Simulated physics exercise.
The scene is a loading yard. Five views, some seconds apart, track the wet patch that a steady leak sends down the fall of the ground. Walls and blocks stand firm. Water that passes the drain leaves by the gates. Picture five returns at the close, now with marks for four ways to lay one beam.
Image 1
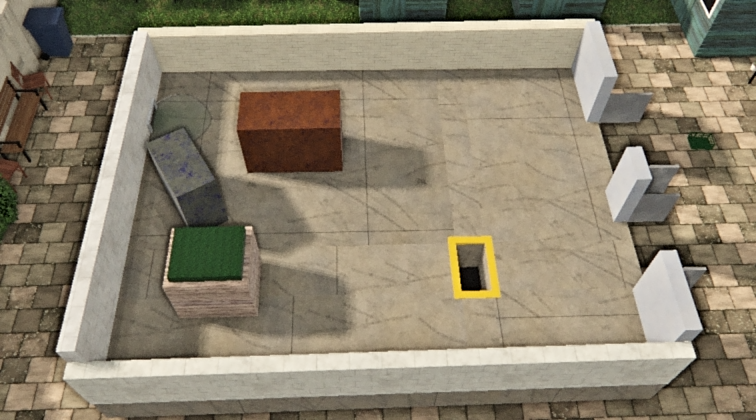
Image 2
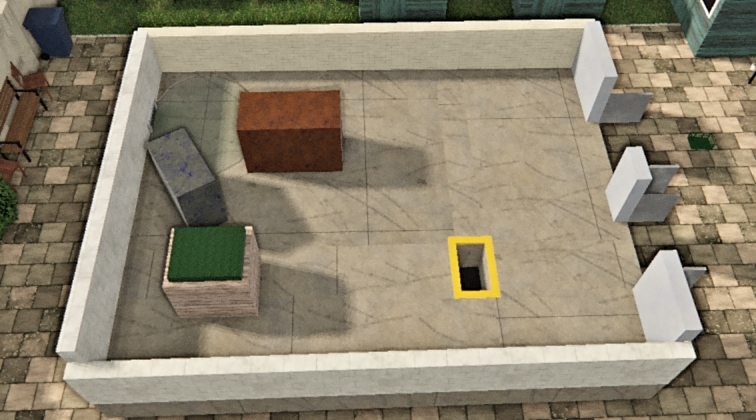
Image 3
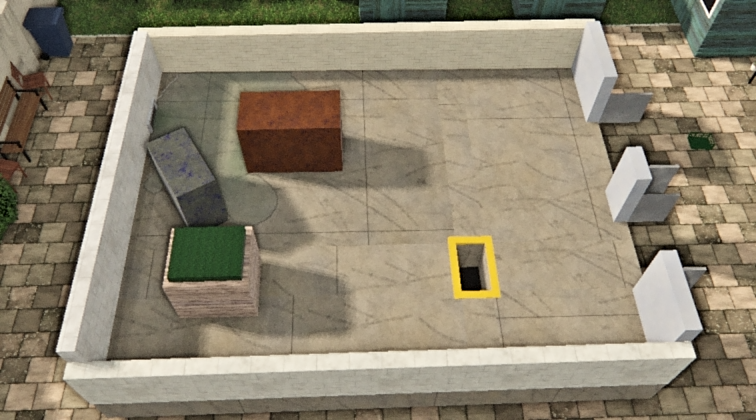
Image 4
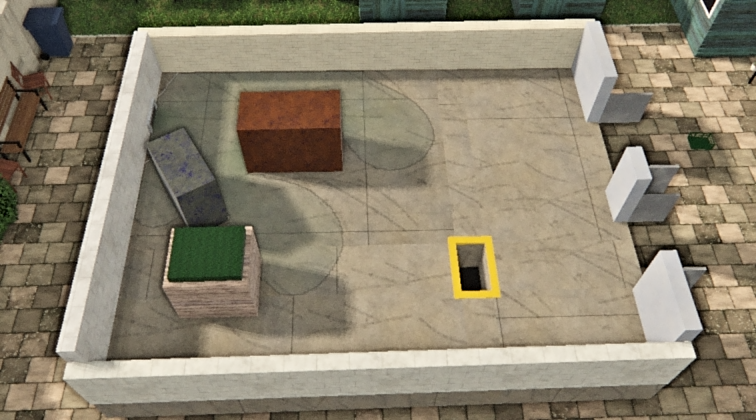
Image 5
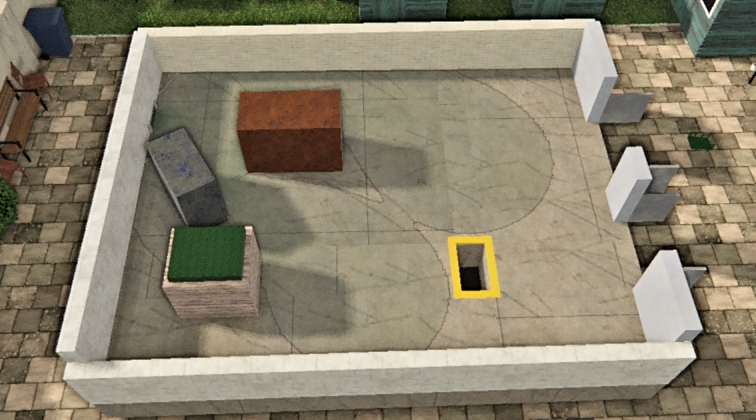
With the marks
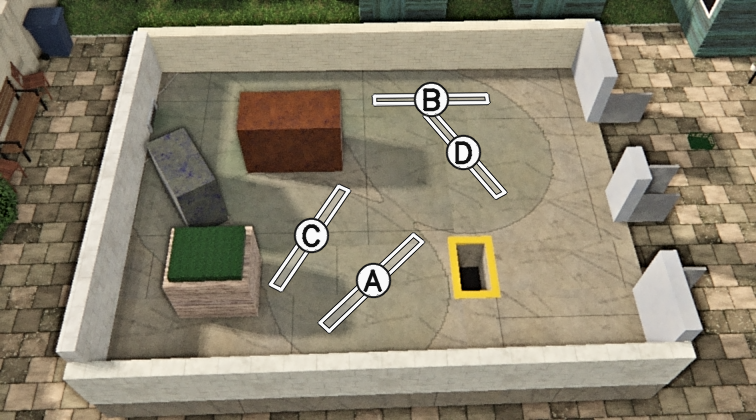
A thin sheet of water spreads across the pale floor of a walled yard, seen from high above by a still camera. A rust-brown block, a tilted grey slab and a green-topped crate stand at left, with a yellow-edged drain right of centre and white gates open along the right. From the upper left, the water creeps around the blocks, then fans rightward in rounded lobes.
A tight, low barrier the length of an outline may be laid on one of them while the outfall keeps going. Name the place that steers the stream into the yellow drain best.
The answer is spot D.
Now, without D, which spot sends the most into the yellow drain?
B it is.
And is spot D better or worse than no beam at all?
Better.
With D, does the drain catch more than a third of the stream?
No, it does not.
On the marked copy, A from (324, 326) to (417, 238); B from (374, 100) to (487, 98); C from (275, 287) to (343, 188); D from (429, 114) to (500, 194).
For spot A, about 9 % of the stream runs into the yellow drain, about 88 % out by the gates.
For spot B, about 16 % of the stream runs into the yellow drain, about 82 % out by the gates.
For spot C, about 11 % of the stream runs into the yellow drain, about 83 % out by the gates.
For spot D, about 26 % of the stream runs into the yellow drain, about 72 % out by the gates.
